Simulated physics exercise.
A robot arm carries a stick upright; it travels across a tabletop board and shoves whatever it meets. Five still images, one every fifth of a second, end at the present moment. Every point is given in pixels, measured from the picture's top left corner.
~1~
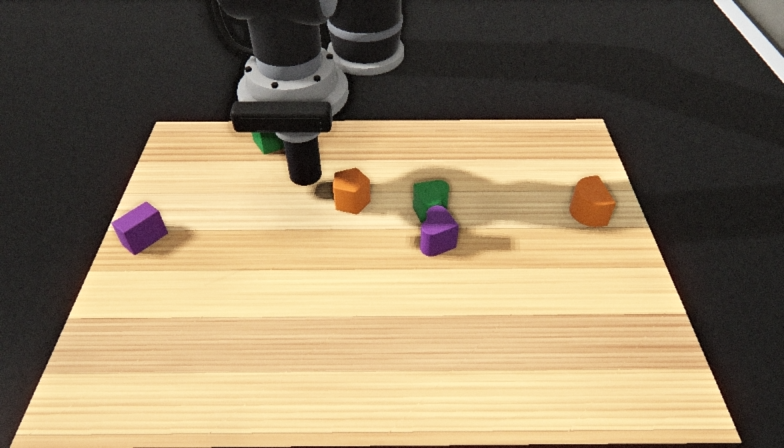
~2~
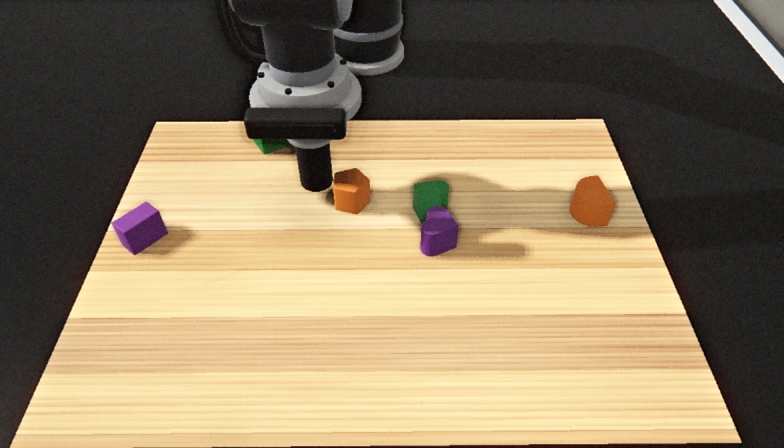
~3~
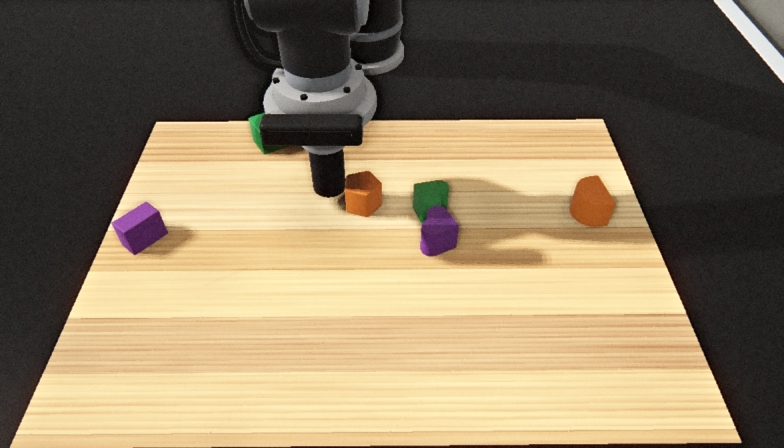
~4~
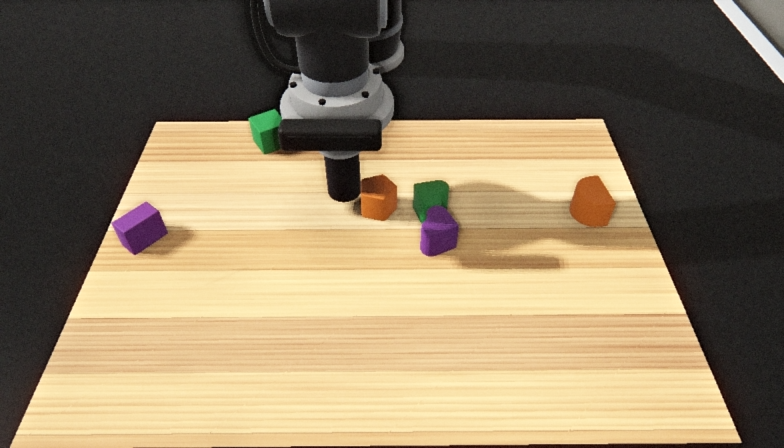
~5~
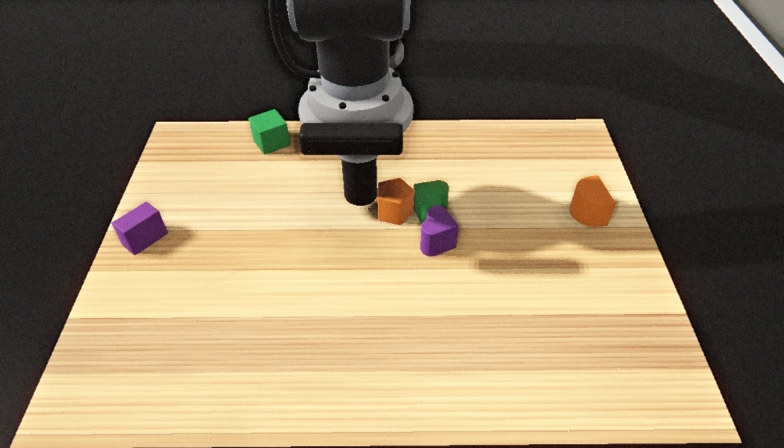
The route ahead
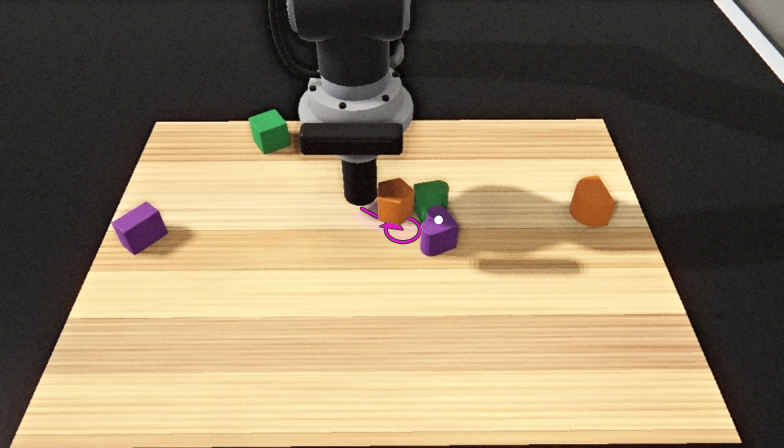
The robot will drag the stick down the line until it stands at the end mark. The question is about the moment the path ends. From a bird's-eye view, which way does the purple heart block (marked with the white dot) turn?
Rotates clockwise.
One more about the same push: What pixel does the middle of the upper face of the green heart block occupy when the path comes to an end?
Located at (462, 189).
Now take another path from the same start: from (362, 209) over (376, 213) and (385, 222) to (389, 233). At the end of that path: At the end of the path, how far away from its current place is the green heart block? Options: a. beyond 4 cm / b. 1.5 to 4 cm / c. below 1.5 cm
b.
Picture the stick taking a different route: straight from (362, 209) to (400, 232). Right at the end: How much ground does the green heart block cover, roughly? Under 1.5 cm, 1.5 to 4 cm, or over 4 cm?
The answer is 1.5 to 4 cm.
The drawn path runs from (362, 209) directly to (403, 230); the dot is on the purple heart block.
The first path, step by step. Halfway along, stick at (382, 205); orange five-sided block at (417, 198); green heart block at (450, 191), turned 15° anticlockwise.
At the end, stick at (403, 216); orange five-sided block at (438, 203), turned 15° anticlockwise; green heart block at (462, 189), turned 30° anticlockwise; purple heart block at (455, 222), turned 45° clockwise.
